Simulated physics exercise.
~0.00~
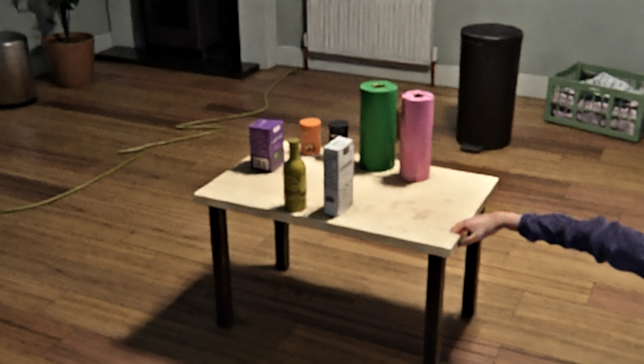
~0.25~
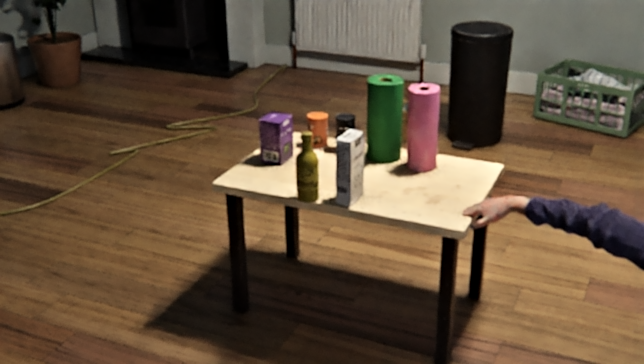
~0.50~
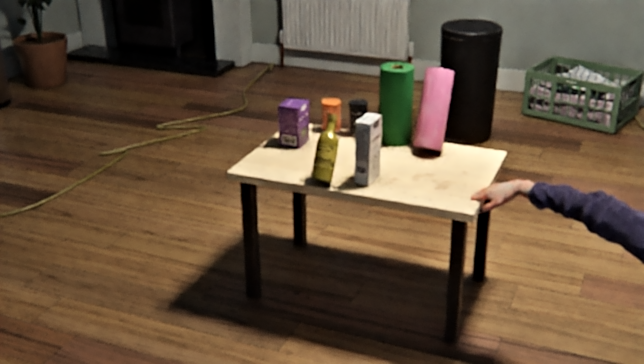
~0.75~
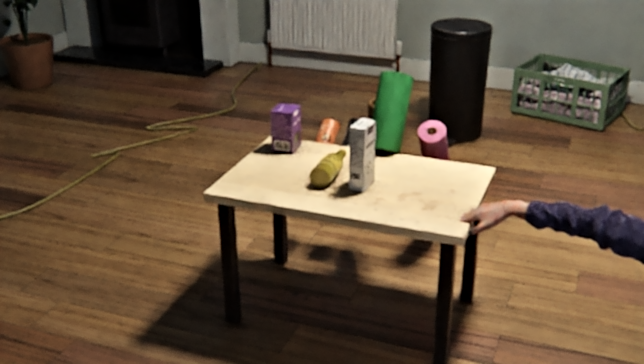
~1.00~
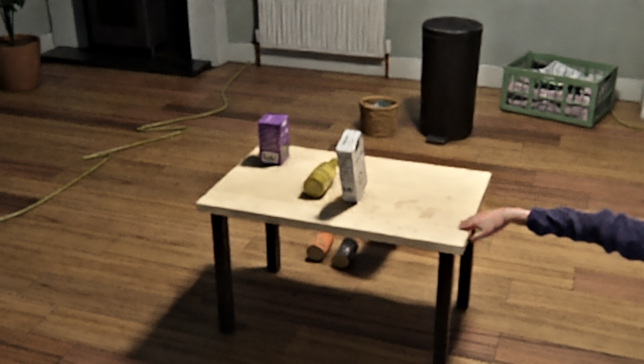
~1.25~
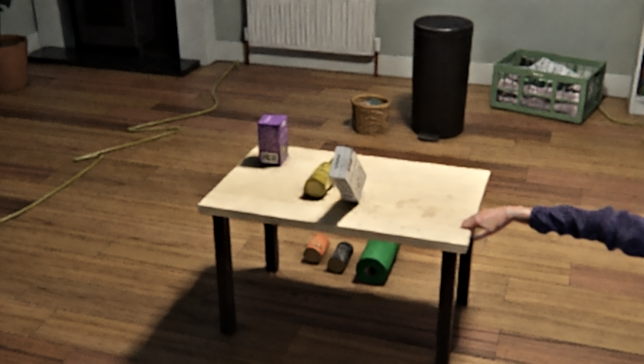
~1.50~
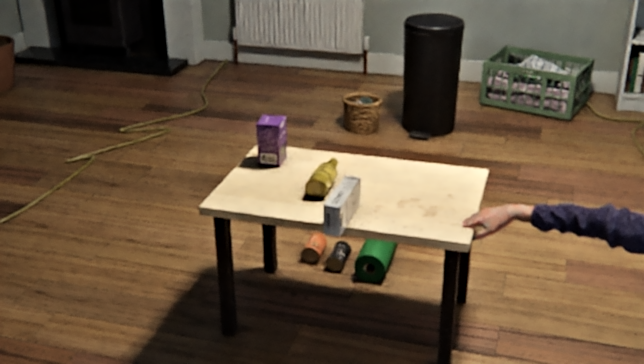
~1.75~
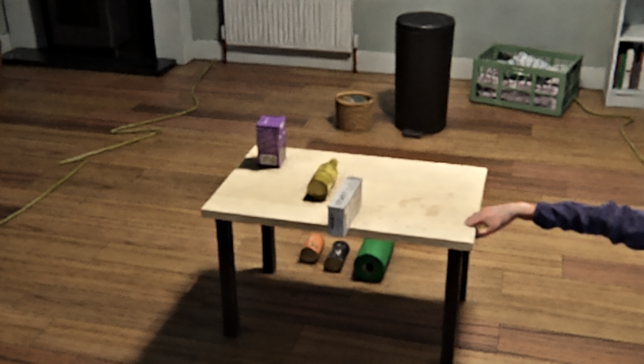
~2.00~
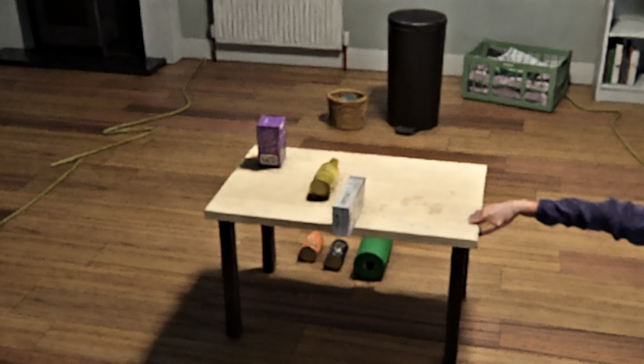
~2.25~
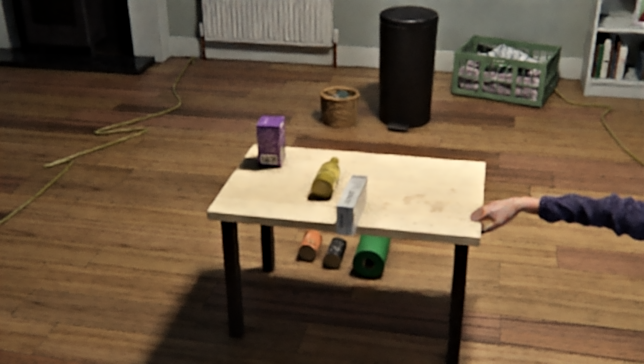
A small pale-topped table on a wooden floor, seen from slightly above, is gripped at its right corner by a hand reaching in from the right. It carries a purple carton at left, an orange tin and a black tin behind, a yellow bottle and a white packet in front, and green and pink rolls. The table shifts away, then jerks back, and the pink roll and bottle tip. Both rolls and both tins go off the back. The white packet then topples beside the fallen bottle. The carton stays upright, with the tins and green roll lying beneath.
